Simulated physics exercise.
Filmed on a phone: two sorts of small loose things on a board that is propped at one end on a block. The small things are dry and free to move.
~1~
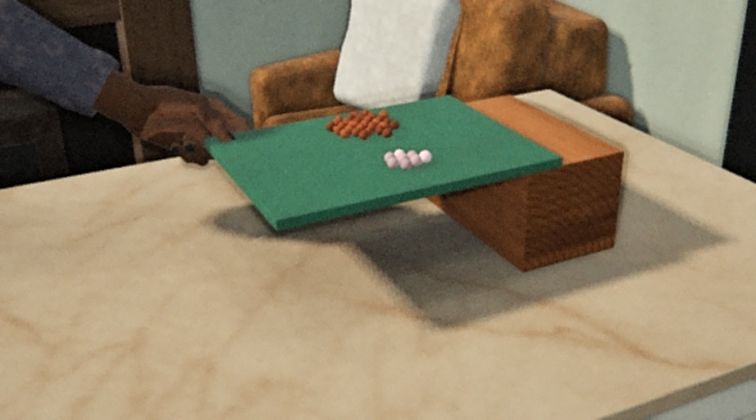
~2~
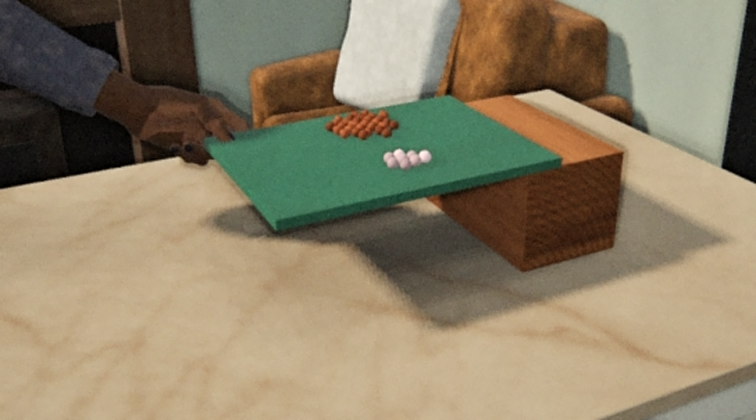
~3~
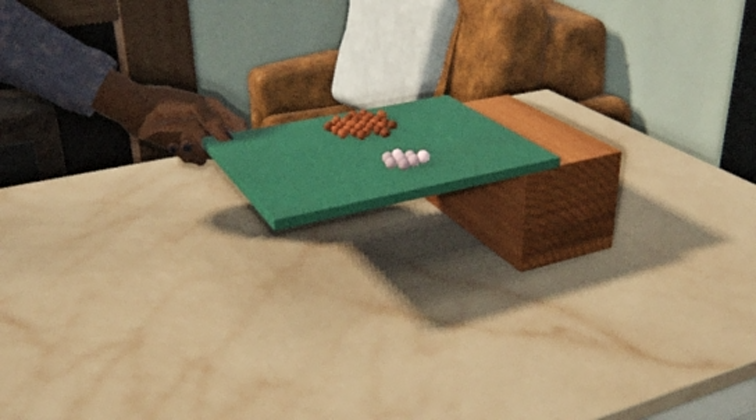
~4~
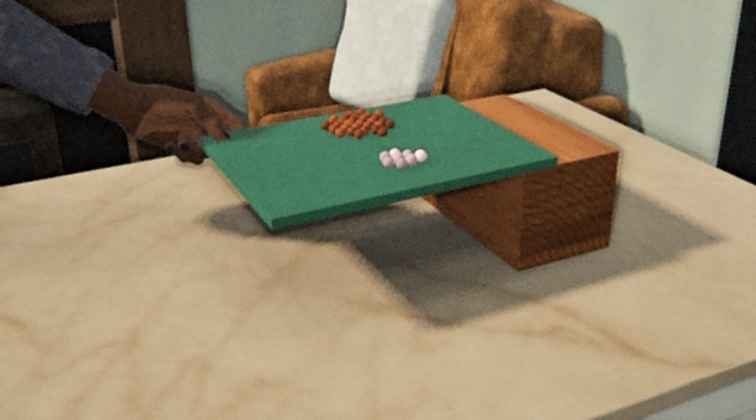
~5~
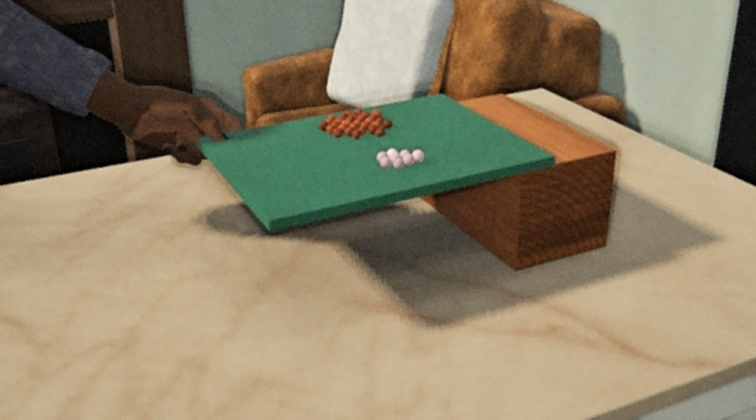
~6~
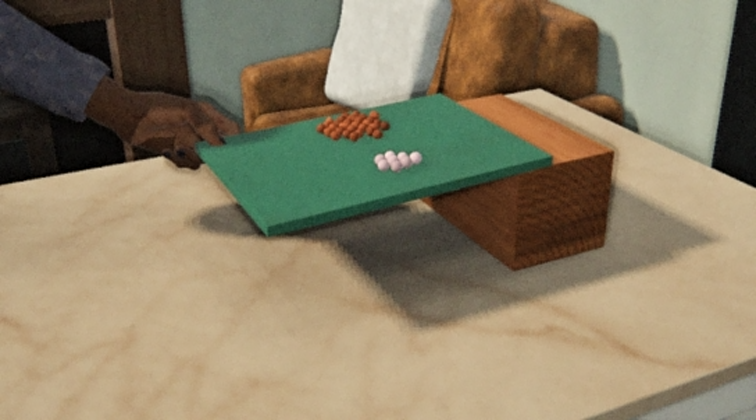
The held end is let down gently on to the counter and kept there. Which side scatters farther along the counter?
The front batch goes farther.
Then, 0.51 s on from there, board sloping at 16°; front batch the whole lot still on the board; back batch the whole lot still on the board.
Then, 0.96 s on from there, board resting at 26°; front batch mostly up to a board's length out; back batch mostly at the foot of the board.
Then, 1.35 s on from there, board resting at 26°; front batch mostly one to two board lengths out; back batch mostly less than half a board's length out.
In the end, board resting at 26°; front batch mostly more than two board lengths out, near a third gone off the counter; back batch mostly less than half a board's length out; the front batch has gone farther.
